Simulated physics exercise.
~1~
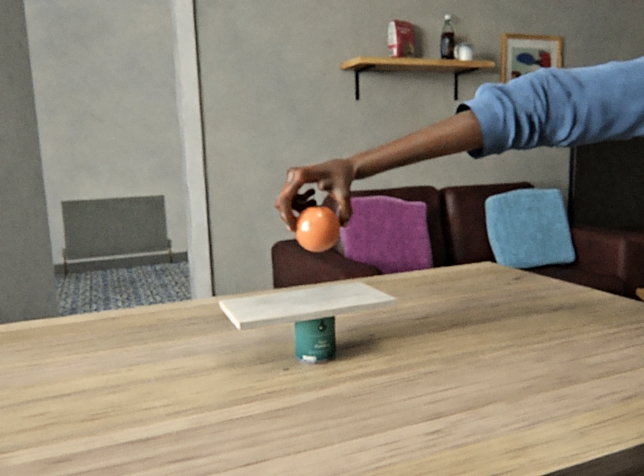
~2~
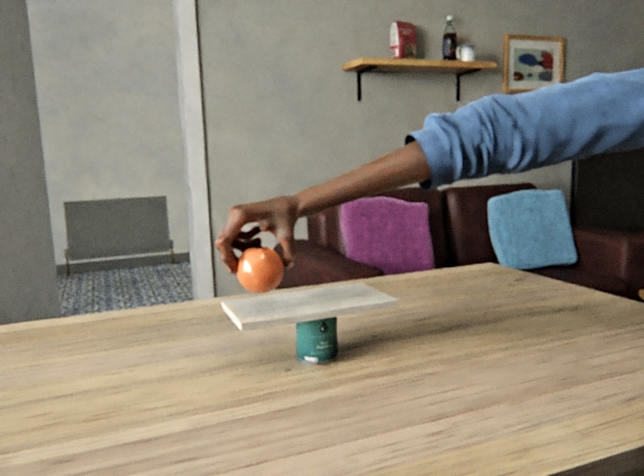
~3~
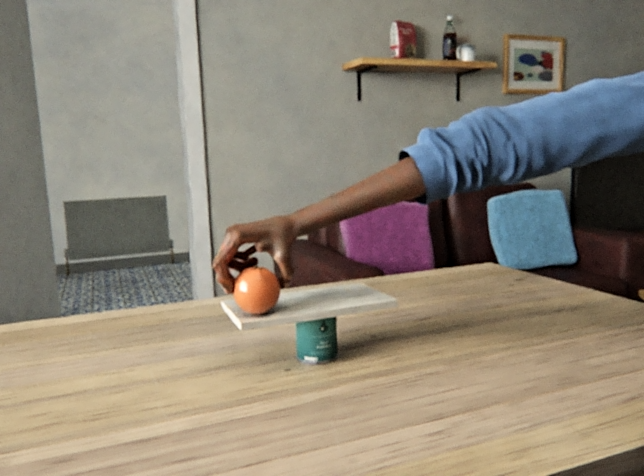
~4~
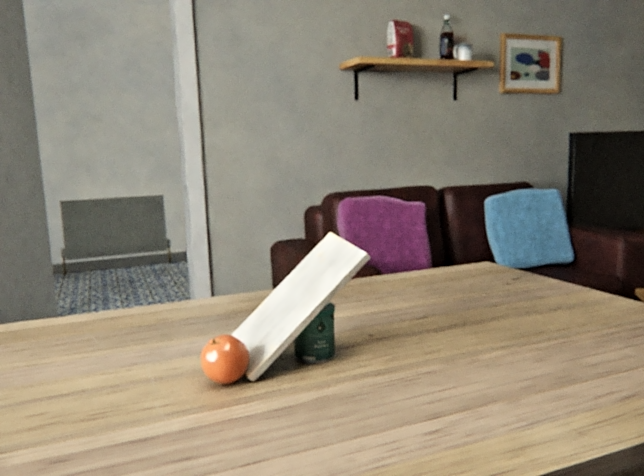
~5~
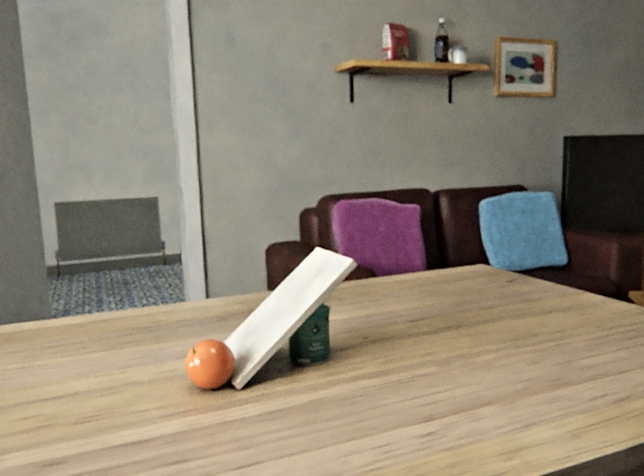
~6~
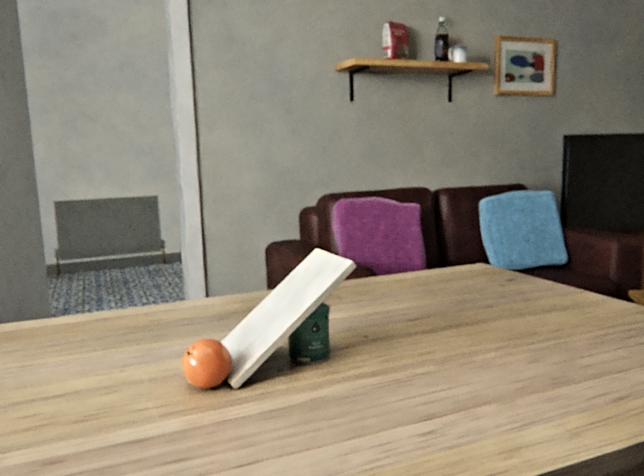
Orange tomato, set by a hand on the left end of a white board balanced on a turquoise tin, tipping the board and falling to the table.
